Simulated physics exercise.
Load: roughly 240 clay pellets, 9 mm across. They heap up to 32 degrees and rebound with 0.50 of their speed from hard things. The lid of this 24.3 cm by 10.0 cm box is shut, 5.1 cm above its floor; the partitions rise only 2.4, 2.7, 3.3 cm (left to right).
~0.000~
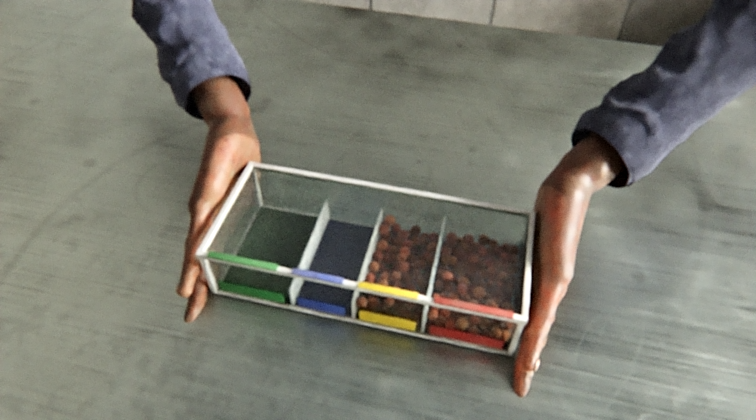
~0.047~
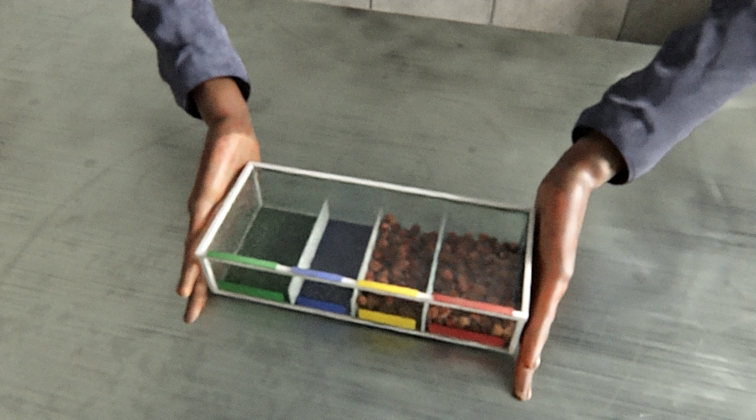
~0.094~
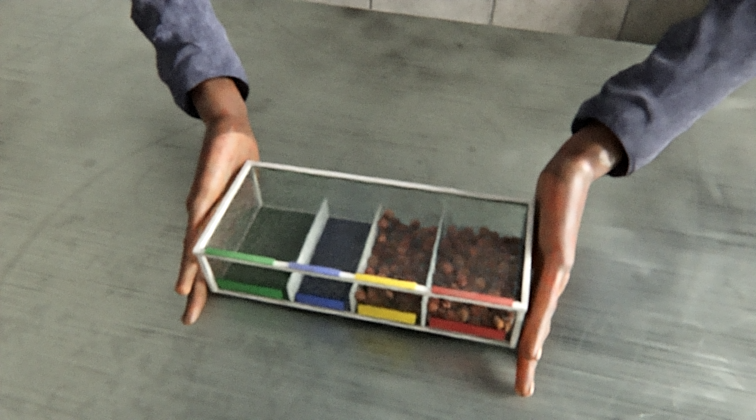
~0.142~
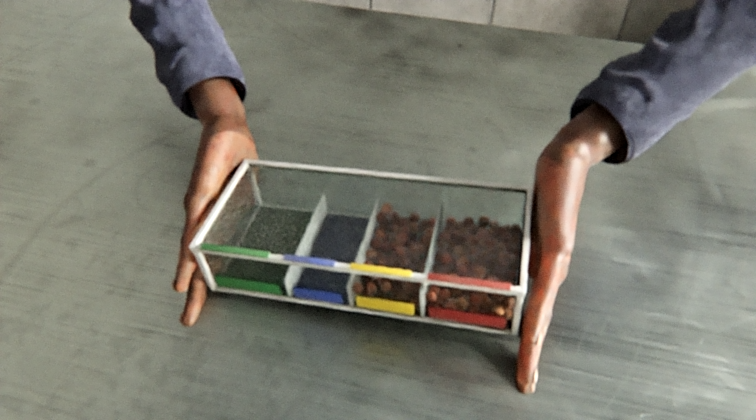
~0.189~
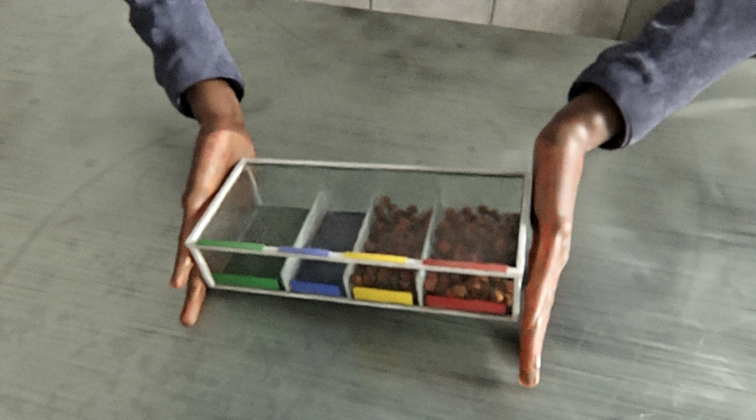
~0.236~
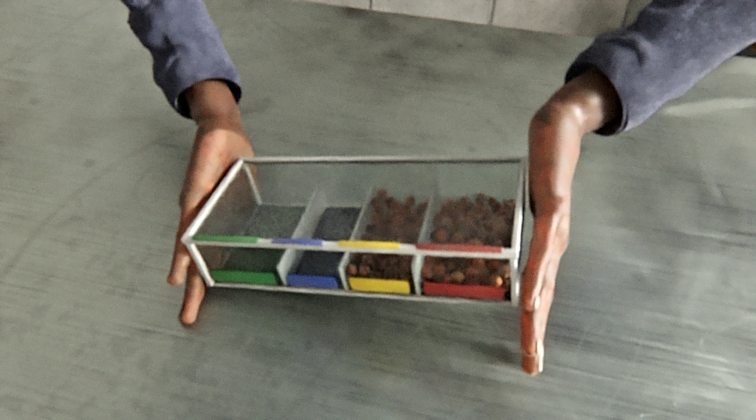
In the video, two hands hold a clear, partitioned box with green, blue, yellow and red labels above a gray surface, gradually tilting it and slightly raising its right end, while brown pellets remain in the yellow and red sections.
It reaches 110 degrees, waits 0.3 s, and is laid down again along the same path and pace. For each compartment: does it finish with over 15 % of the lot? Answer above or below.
Red above, blue below, green above, yellow below.
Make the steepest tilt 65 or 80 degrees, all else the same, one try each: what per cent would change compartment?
Some 10 and 25 per cent.
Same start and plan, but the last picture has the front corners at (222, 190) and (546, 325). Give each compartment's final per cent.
Red 80; blue 0; green 0; yellow 20.
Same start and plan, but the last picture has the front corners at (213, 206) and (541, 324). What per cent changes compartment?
In that case some 25 per cent.
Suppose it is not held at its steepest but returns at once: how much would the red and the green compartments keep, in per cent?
Then: Red 35; green 55.
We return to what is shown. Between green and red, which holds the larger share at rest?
It is the green one.
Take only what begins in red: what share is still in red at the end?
Roughly 60 per cent.
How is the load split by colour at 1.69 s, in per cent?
Red 35; blue 15; green 40; yellow 10.
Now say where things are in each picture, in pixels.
In the first picture, box tilt 0 degrees, front corners at (204, 253) and (521, 317); red 60 %, yellow 40 %.
In the second picture, box tilt 1 degrees, front corners at (203, 252) and (521, 314).
In the third picture, box tilt 3 degrees, front corners at (201, 250) and (521, 305).
In the fourth picture, box tilt 6 degrees, front corners at (197, 246) and (519, 289), lowest corner left back.
In the fifth picture, box tilt 10 degrees, front corners at (193, 242) and (516, 271), lowest corner left back.
In the sixth picture, box tilt 13 degrees, front corners at (189, 238) and (512, 252), lowest corner left back; red 60 %, yellow 40 %. Its pace works out near 75 degrees a second.
Then, at 1.69 s, tilt 110 degrees; red 35 %, blue 15 %, green 40 %, yellow 10 %.
After 2.65 s, tilt 56 degrees; red 35 %, blue 5 %, green 55 %, yellow 5 %.
Then, at 3.61 s, tilt 0 degrees; red 35 %, blue 5 %, green 55 %, yellow 10 %.
By 4.2 s all is still; red 35 %, blue 5 %, green 55 %, yellow 10 %.
